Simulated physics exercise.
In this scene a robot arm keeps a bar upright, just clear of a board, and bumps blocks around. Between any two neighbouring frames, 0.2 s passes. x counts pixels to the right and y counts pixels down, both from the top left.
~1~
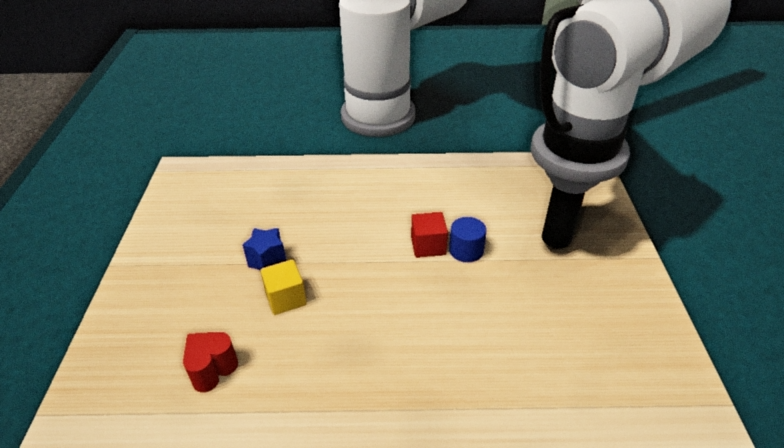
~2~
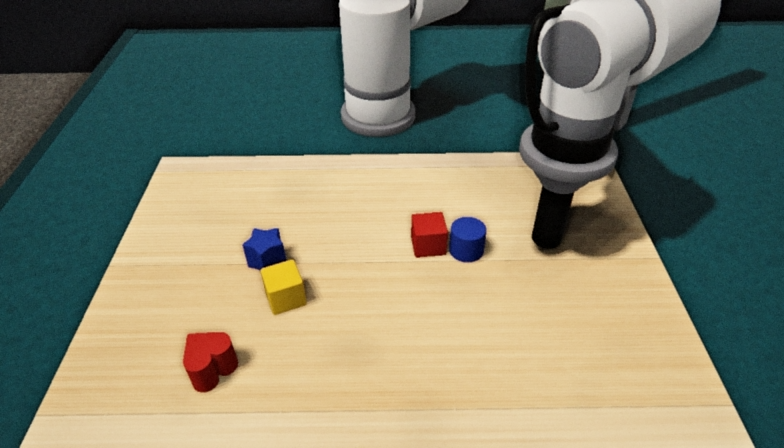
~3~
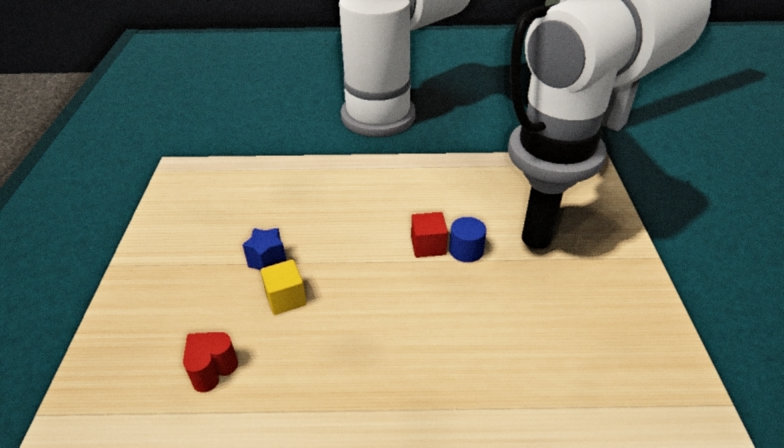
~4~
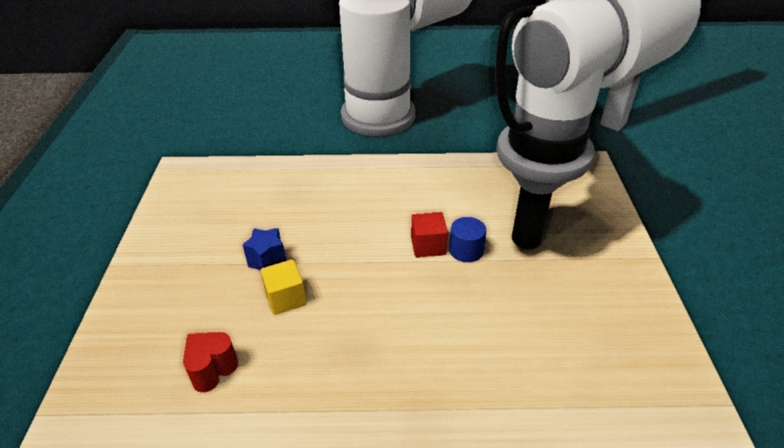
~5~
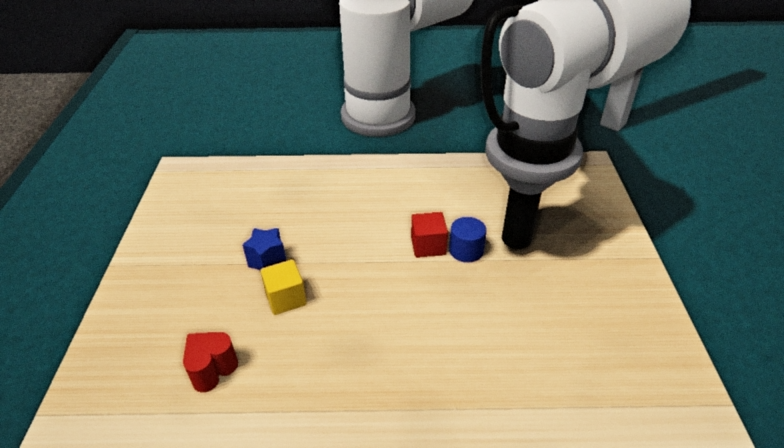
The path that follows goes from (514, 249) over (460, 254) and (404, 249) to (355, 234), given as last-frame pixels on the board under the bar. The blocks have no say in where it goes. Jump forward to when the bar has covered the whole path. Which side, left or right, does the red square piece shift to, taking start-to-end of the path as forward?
It heads right.
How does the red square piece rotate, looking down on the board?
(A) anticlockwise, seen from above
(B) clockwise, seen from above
That would be B.
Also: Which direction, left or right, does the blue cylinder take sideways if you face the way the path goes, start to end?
Towards the left-hand side.
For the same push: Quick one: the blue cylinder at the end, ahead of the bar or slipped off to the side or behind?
The block gets away.
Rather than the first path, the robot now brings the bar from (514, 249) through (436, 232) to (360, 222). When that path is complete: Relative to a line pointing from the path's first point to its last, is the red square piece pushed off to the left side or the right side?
Left side.
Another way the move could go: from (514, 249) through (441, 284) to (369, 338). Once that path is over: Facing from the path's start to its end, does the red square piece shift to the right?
The answer is yes.
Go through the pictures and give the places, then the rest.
The first picture shows tip of the bar (556, 239), middles of tops, red square piece (429, 223), blue cylinder (469, 227).
The second picture shows bar (546, 239), nothing pushed.
The third picture shows bar (536, 239), nothing pushed.
The fourth picture shows bar (526, 239), nothing pushed.
The fifth picture shows bar (516, 239), red square piece (429, 223), blue cylinder (469, 227).
What follows on the original path. One third of the way, bar (461, 244); red square piece (398, 220), turned 45° clockwise; blue cylinder (429, 231).
Two thirds of the way, bar (404, 239); red square piece (352, 208), turned 75° clockwise; blue cylinder (371, 227).
At the end, bar (354, 224); red square piece (328, 197), turned 100° clockwise; blue cylinder (331, 229).
